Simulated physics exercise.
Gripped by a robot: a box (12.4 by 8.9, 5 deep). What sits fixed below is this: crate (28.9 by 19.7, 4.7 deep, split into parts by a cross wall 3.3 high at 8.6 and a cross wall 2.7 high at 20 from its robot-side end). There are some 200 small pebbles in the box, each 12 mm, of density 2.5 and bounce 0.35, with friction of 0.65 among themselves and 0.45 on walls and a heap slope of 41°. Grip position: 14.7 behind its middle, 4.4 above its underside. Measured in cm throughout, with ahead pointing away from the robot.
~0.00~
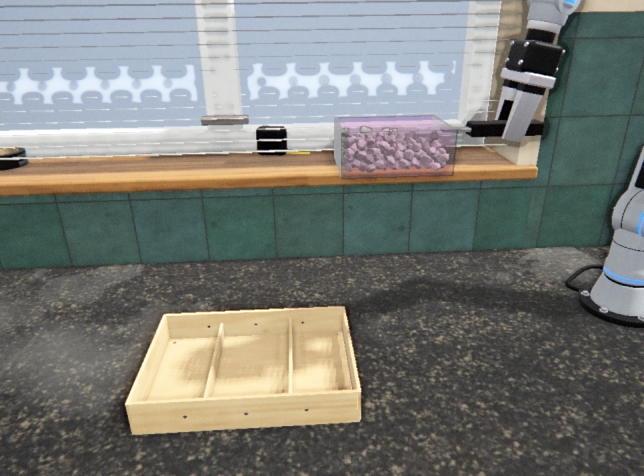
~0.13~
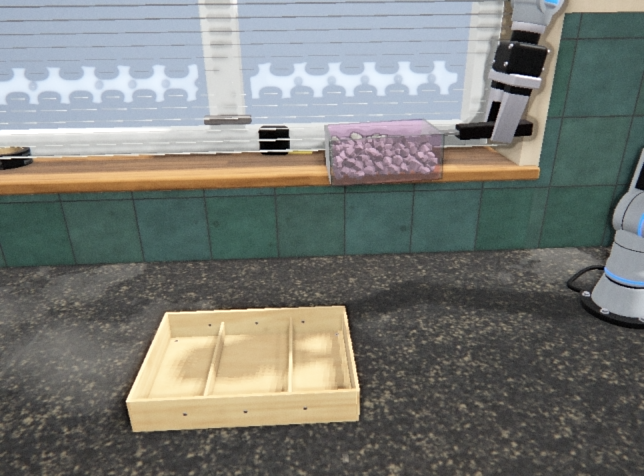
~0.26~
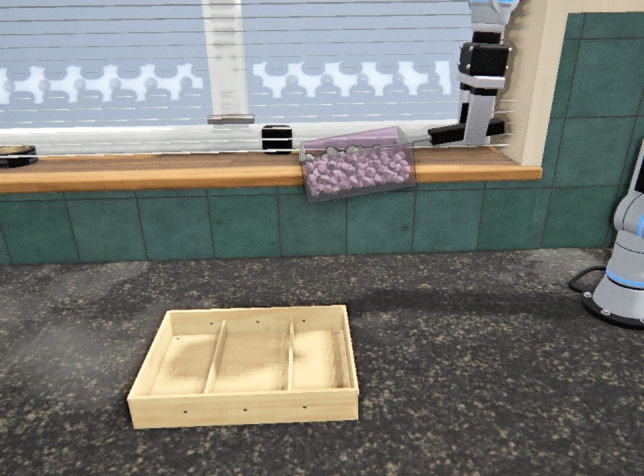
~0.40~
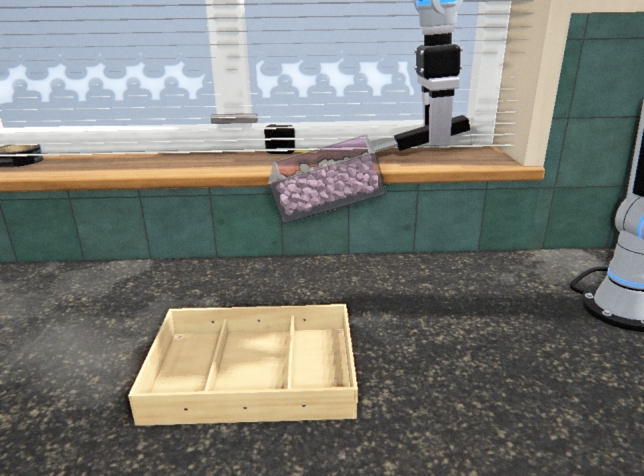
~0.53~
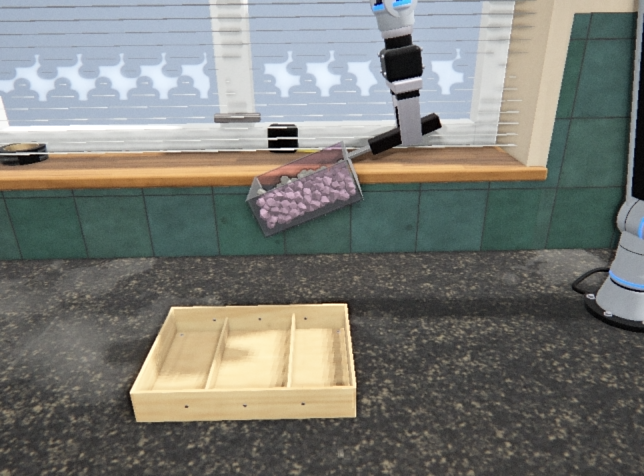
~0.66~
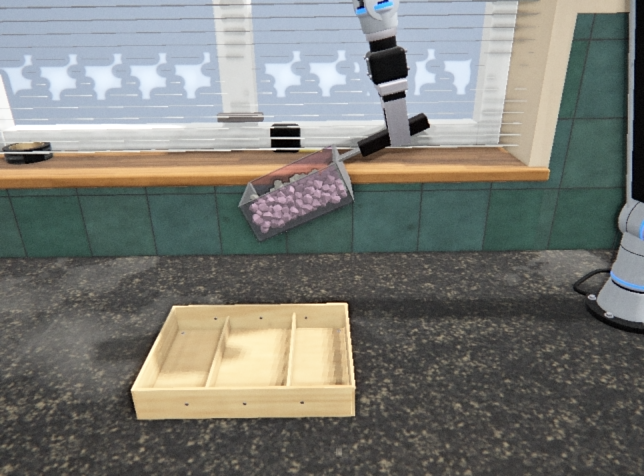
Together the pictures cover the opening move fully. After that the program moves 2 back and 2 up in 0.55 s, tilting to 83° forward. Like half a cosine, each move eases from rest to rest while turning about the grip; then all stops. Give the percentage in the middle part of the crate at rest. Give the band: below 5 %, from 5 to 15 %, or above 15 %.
The share falls below 5 %.
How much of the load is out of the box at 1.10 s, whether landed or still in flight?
About 0 per cent.
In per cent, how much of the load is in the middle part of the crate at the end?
Roughly 0 percent.
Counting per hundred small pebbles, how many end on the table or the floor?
I'd put it at roughly 10 per cent.
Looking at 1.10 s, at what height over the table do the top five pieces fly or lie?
Estimated height above table: About 28 centimetres.
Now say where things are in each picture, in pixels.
In the first frame, the box floor at (390, 163), level; upper third of the load around (384, 141), from x 345 to 445, top at y 130; 205 in the box.
In the second frame, the box floor at (380, 169), tilted 2° forward; upper third of the load around (376, 147), from x 335 to 435, top at y 140.
In the third frame, the box floor at (357, 180), tilted 8° forward; upper third of the load around (361, 159), from x 310 to 405, top at y 150.
In the fourth frame, the box floor at (331, 194), tilted 16° forward; upper third of the load around (344, 172), from x 280 to 375, top at y 160.
In the fifth frame, the box floor at (312, 203), tilted 22° forward; upper third of the load around (329, 181), from x 260 to 350, top at y 165.
In the sixth frame, the box floor at (305, 206), tilted 24° forward; upper third of the load around (324, 183), from x 255 to 345, top at y 170; 205 in the box.
After 0.88 s, tilted 44° forward, highest piece 30 above the table; 205 in the box.
After 1.10 s, tilted 77° forward, highest piece 28 above the table; 205 in the box.
After 1.41 s, tilted 83° forward, highest piece 28 above the table; 191 in the box, 3 in the robot-side part, 2 on the table or floor, 9 in flight or on a rim.
After 2.46 s, tilted 83° forward, highest piece 28 above the table; 135 in the box, 46 in the robot-side part, 23 on the table or floor, 1 in the middle part.
In the end, 135 in the box, 46 in the robot-side part, 23 on the table or floor, 1 in the middle part. That is 0 % in the middle part of the crate.
